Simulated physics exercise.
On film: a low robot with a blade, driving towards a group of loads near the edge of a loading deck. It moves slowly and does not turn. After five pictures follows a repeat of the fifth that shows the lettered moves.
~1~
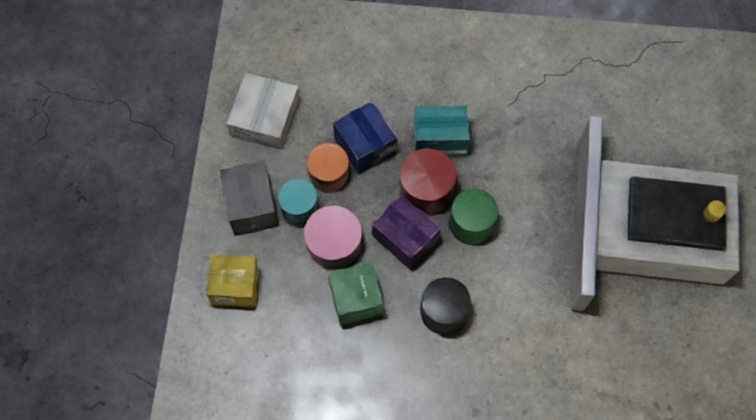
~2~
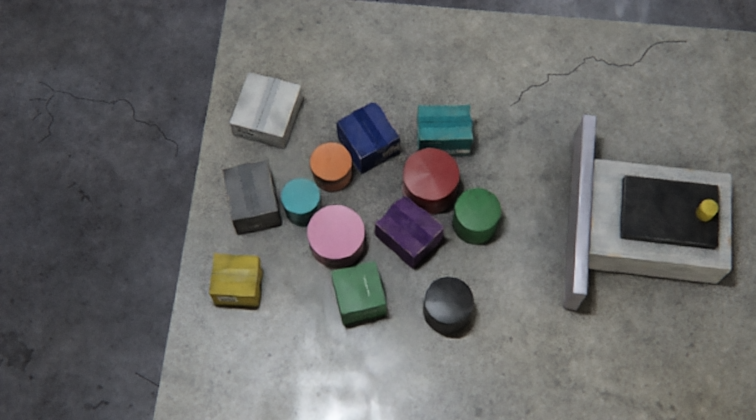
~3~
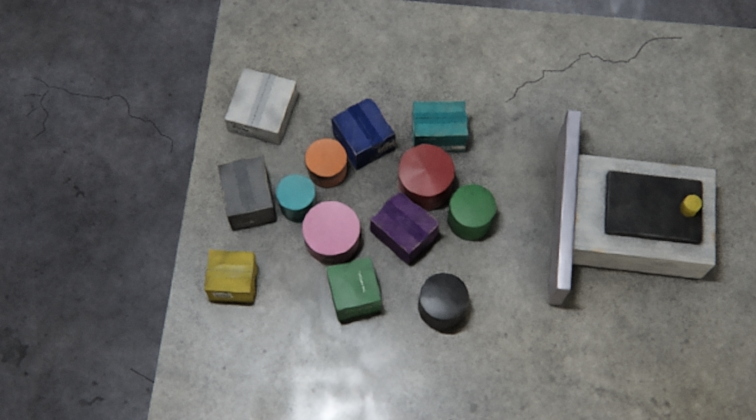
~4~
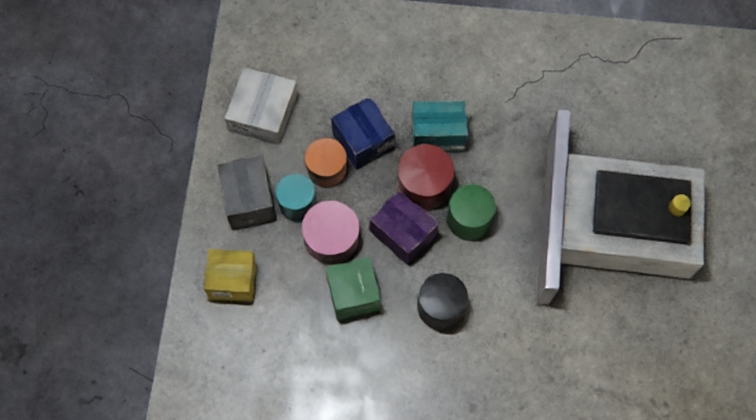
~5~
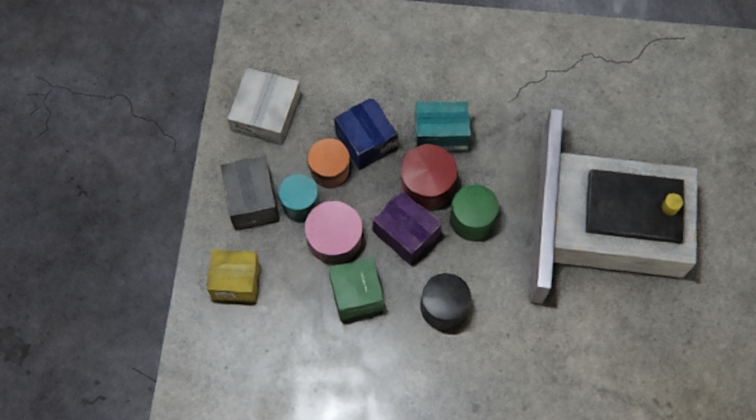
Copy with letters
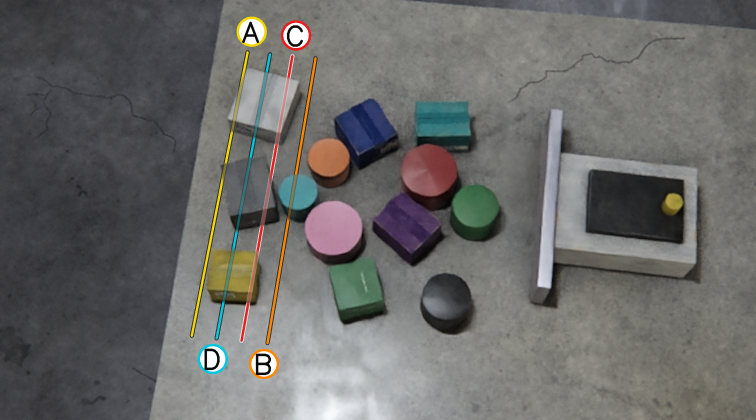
A low robot with a flat blade creeping left across a concrete deck towards a cluster of colourful, motionless boxes and cylinders.
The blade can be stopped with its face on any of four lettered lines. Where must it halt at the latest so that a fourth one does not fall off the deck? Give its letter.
Line C.
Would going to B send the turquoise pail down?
No.
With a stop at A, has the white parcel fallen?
Yes.
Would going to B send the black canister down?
No.
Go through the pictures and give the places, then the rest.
Robot (670, 211); turquoise pail (299, 203); green box (356, 294), in the first picture.
Robot (663, 210); pink pail (337, 237), in the second picture.
Robot (646, 205); white parcel (262, 107), in the third picture.
Robot (635, 205); orange pail (327, 164), in the fourth picture.
Robot (628, 204); red canister (428, 178); yellow box (234, 275); grey parcel (250, 193), in the fifth picture.
On the marked copy, A at (221, 187); B at (293, 193); C at (268, 191); D at (245, 189).
Taking C. A third of the way, robot (524, 195); black canister (427, 311); pink pail (321, 236).
Two thirds of the way, robot (423, 186); white parcel (232, 96); yellow box (202, 300).
When it is over, robot (344, 179); grey parcel over the edge; white parcel over the edge; two fallen.
As for the rest, A drops five; B is within the limit but short; D drops five.
